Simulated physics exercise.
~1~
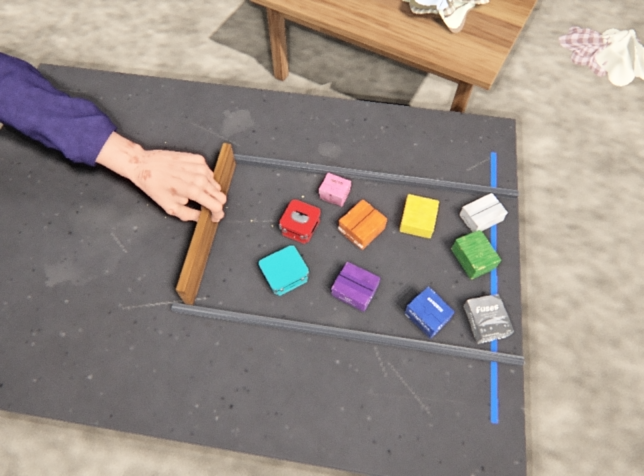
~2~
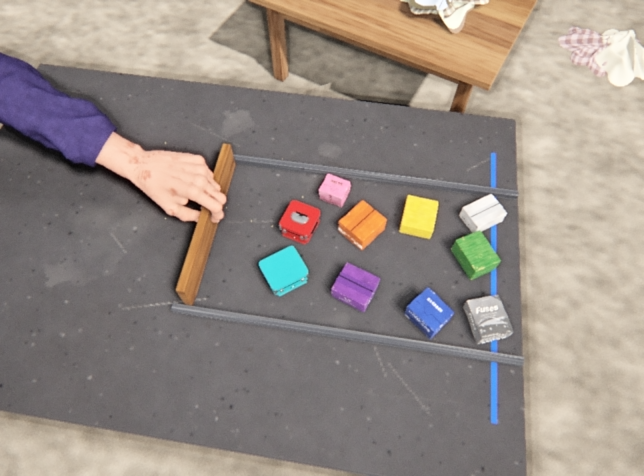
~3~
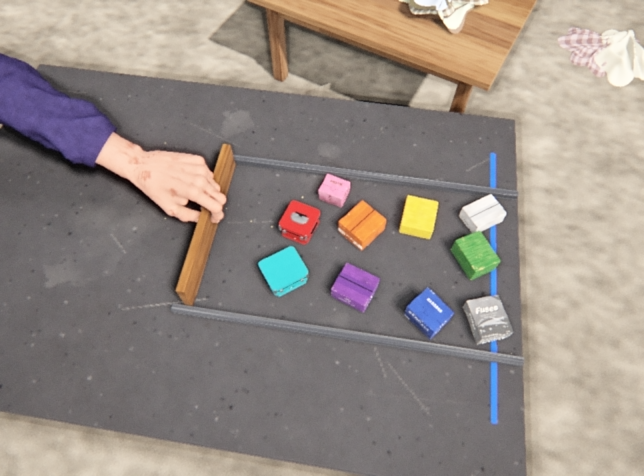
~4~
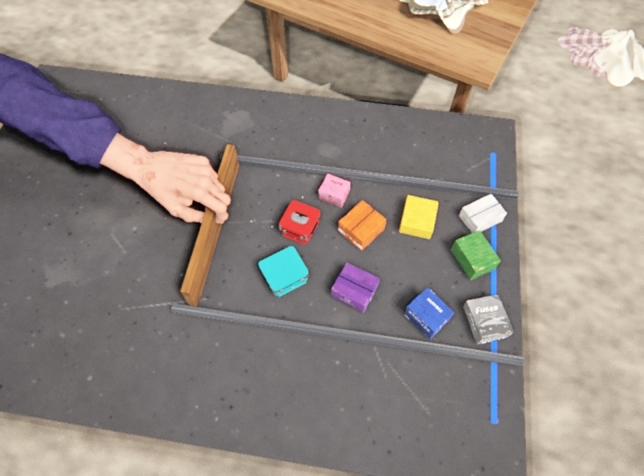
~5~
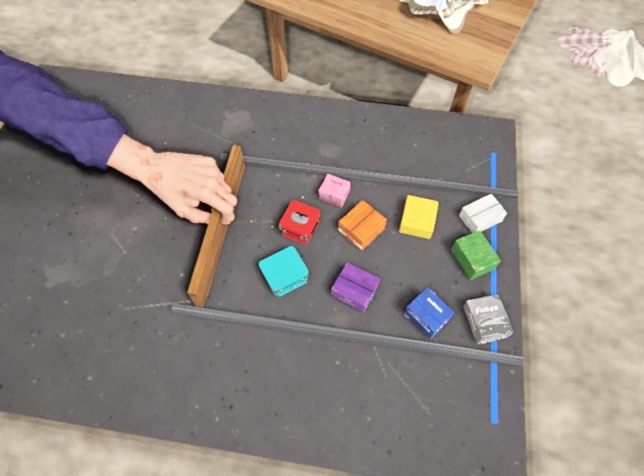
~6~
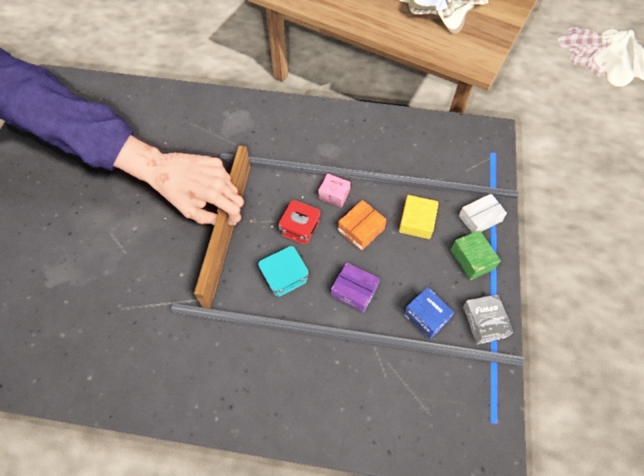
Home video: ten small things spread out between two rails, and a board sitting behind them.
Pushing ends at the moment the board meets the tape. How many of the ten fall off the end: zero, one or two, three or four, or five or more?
Five or more spill over.
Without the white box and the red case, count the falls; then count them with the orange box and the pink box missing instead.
4, then 5.
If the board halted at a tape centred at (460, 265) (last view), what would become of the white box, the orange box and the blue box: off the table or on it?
In order, the white box goes off the edge, then the orange box keeps its spot, then the blue box goes off the edge.
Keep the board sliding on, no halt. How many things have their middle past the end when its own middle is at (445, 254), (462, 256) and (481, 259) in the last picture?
Past-the-end tally - position 1: 3, position 2: 4, position 3: 7.
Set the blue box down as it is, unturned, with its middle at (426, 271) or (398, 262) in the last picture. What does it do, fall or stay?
In turn it goes down, then goes down.
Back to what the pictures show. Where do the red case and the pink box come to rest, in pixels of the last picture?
(512, 251) and (508, 209), roughly.
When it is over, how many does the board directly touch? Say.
It's 3 of them.
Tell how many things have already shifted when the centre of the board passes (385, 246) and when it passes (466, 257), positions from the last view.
9 at one spot and 10 at the other.
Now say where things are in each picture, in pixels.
In the first picture, grey box (488, 319); white box (483, 214); green block (475, 255); board (209, 220); tape (494, 269).
In the second picture, white box (483, 214); yellow block (419, 217).
In the third picture, green block (475, 255); blue box (428, 313).
In the fourth picture, grey box (488, 319); orange box (362, 225).
In the fifth picture, white box (483, 214); red case (300, 223).
In the sixth picture, grey box (488, 319); white box (483, 214); green block (475, 255); board (225, 223); tape (493, 270).
Soon after, none off yet; grey box at rest near (488, 319); white box at rest near (483, 214); green block at rest near (475, 255).
Then, none off yet; grey box moved a little near (510, 319); white box moved a little near (497, 214); green block at rest near (475, 255).
Further on, three off so far; grey box on the floor near (486, 408); white box falling near (499, 298); green block moved about its own width near (502, 268).
At rest, the number that fall off is five or more; fallen, orange box, purple box, yellow block, blue box, green block, white box and grey box.
